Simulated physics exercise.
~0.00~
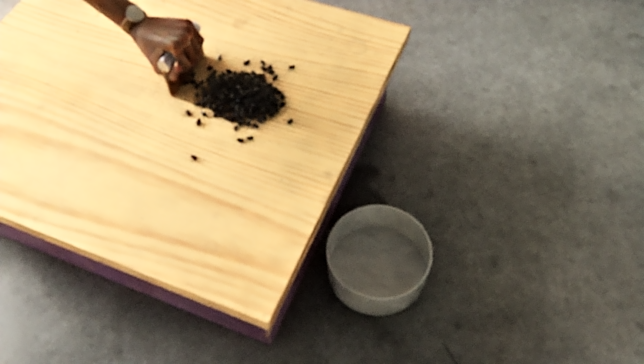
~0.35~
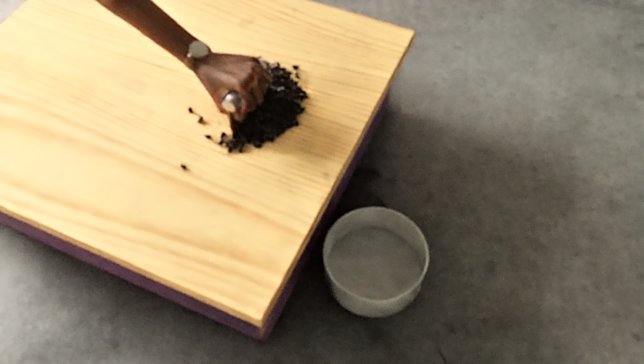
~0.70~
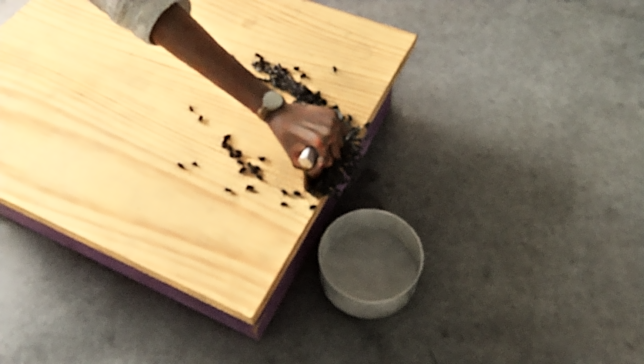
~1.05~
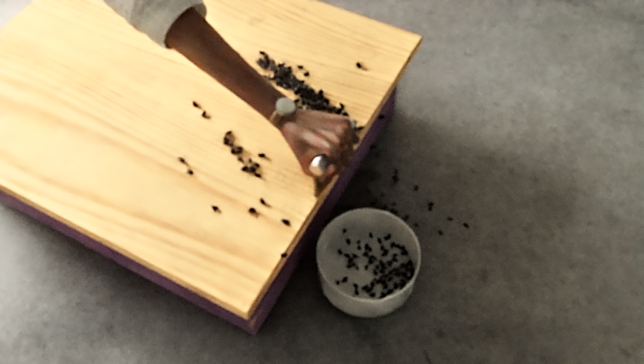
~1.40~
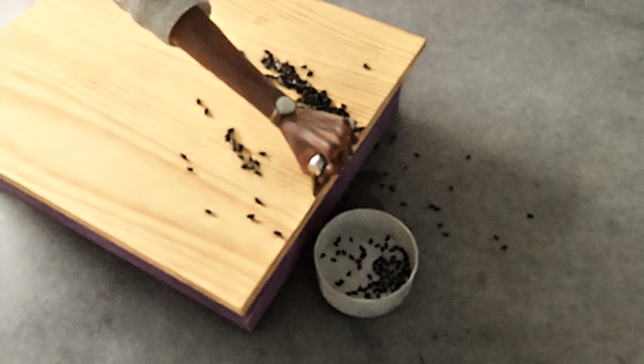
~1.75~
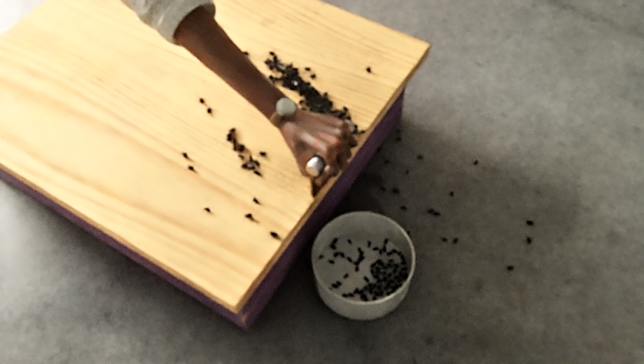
A hand sweeps black beans across a wooden board, dropping some into a white pot below.
